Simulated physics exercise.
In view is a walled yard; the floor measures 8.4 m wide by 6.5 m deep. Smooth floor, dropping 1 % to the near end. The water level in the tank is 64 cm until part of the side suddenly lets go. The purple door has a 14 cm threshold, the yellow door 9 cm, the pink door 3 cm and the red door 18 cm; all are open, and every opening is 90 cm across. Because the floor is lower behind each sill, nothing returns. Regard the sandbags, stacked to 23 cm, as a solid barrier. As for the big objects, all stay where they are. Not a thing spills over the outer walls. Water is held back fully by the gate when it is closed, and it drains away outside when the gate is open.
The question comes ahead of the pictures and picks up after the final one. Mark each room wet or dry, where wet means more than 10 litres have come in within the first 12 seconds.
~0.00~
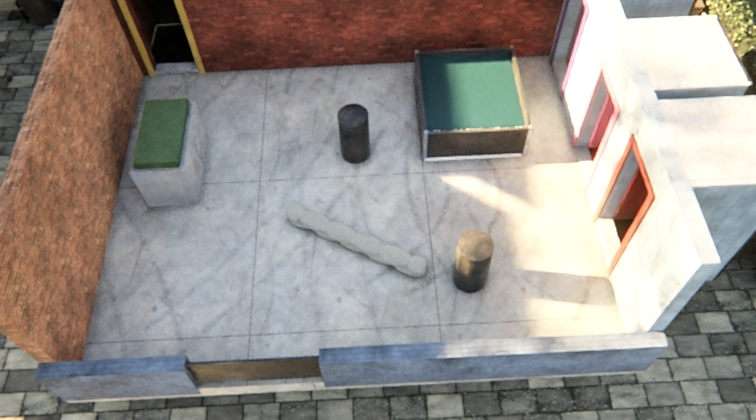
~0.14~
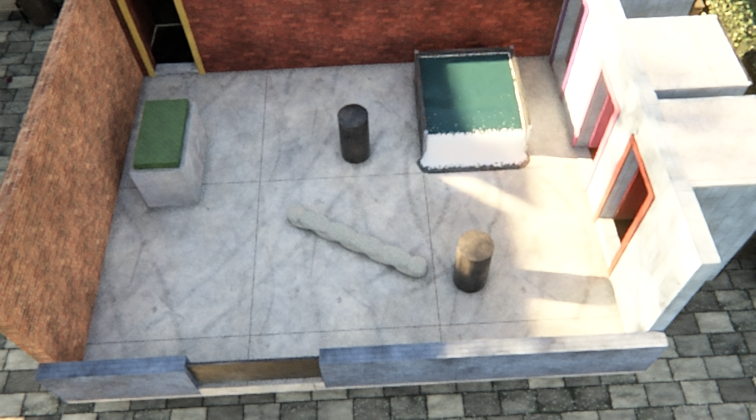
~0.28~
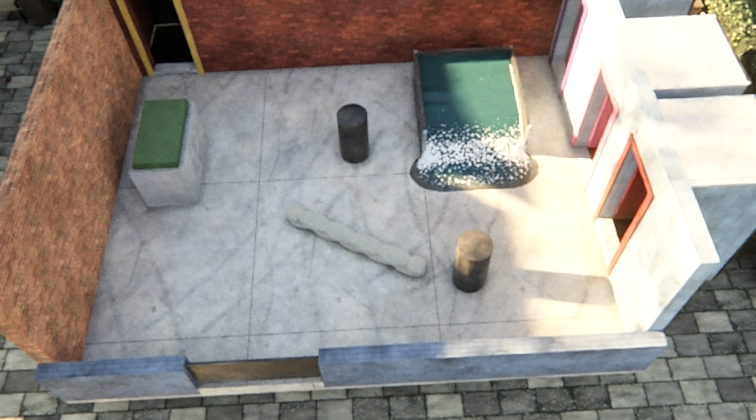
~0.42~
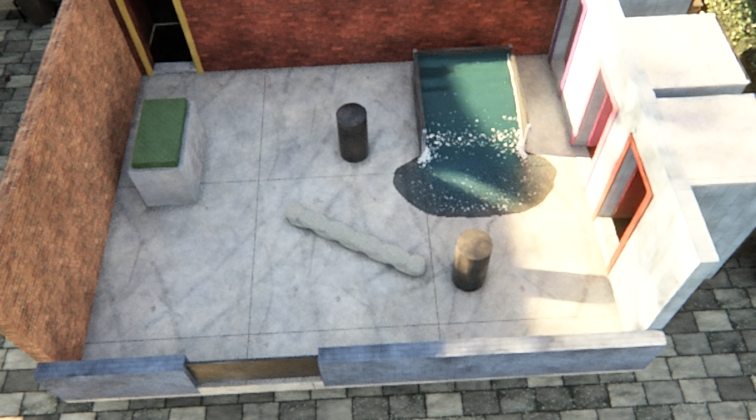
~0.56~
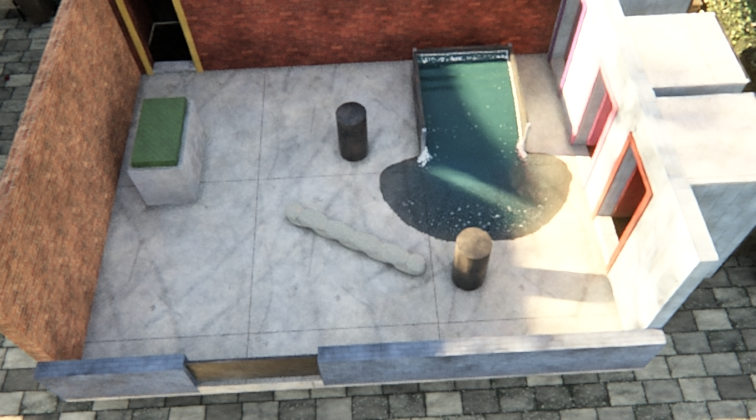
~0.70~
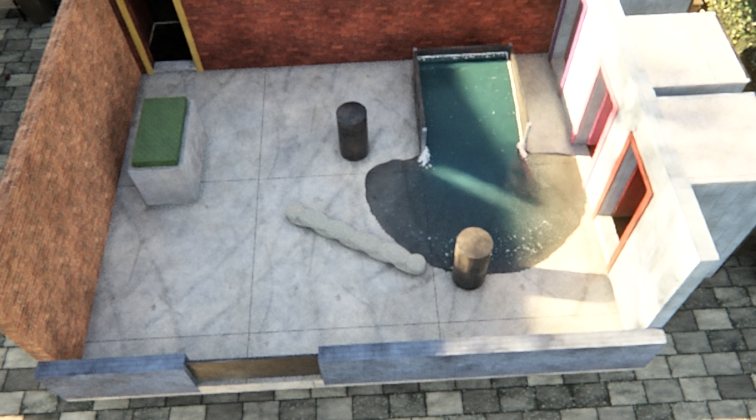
Purple door - dry, yellow door - dry, pink door - wet, red door - dry.
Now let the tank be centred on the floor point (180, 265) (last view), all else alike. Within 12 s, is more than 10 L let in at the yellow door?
Lab note: Yellow door limit exceeded.
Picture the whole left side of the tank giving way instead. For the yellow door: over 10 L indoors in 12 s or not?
Then: Yellow over.
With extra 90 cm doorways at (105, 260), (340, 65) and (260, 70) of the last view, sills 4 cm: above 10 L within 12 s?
Check each in turn: The first succeeds, the second fails, the third fails.
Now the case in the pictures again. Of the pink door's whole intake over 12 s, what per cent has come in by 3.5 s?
About 5 per cent.
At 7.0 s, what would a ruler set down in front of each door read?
Depths in cm: Purple 3, yellow 3, pink 7, red 8.
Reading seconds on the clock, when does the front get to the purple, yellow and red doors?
Arrival: Purple 6.0 s, yellow 6.5 s, red 0.9 s.
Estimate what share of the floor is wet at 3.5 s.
Wet share: About 40 %.
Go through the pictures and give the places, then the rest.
The first picture shows still water, 64 cm deep, in the tank at (471, 91).
In the second picture, the front is at (420, 162), 1.0 m from the gap at (475, 146); 0.5 m2 of floor is under water; 64 cm left at the back of the tank.
In the third picture, the front is at (418, 177), 1.2 m from the gap at (474, 148); 1.3 m2 of floor is under water; 64 cm left at the back of the tank.
In the fourth picture, water pours out at (474, 148) and has run 1.5 m, to (409, 196); typically 9 cm deep outside, 62 cm at the tank's back.
In the fifth picture, the front is at (524, 232), 1.9 m from the gap at (473, 147); 4.5 m2 of floor is under water; 56 cm left at the back of the tank.
In the sixth picture, water pours out at (474, 147) and has run 2.5 m, to (517, 266); typically 6 cm deep outside, 54 cm at the tank's back.
After 1.4 s water covers 25 % of the floor and is deepest (32 cm) near (537, 353); purple door not reached, yellow door not reached, pink door 3 cm at the sill, 0 L in, red door 10 cm at the sill, 0 L in.
After 2.2 s water covers 30 % of the floor and is deepest (48 cm) near (619, 348); purple door not reached, yellow door not reached, pink door 2 cm at the sill, 2 L in, red door 14 cm at the sill, 0 L in.
After 3.5 s water covers 40 % of the floor and is deepest (26 cm) near (525, 289); purple door not reached, yellow door not reached, pink door 2 cm at the sill, 2 L in, red door 17 cm at the sill, 0 L in.
After 7.0 s water covers 80 % of the floor and is deepest (14 cm) near (114, 376); purple door 3 cm at the sill, 0 L in, yellow door 3 cm at the sill, 0 L in, pink door 7 cm at the sill, 16 L in, red door 8 cm at the sill, 2 L in.
After 12.0 s water covers 95 % of the floor and is deepest (10 cm) near (244, 369); purple door 5 cm at the sill, 0 L in, yellow door 5 cm at the sill, 0 L in, pink door 4 cm at the sill, 39 L in, red door 4 cm at the sill, 2 L in.
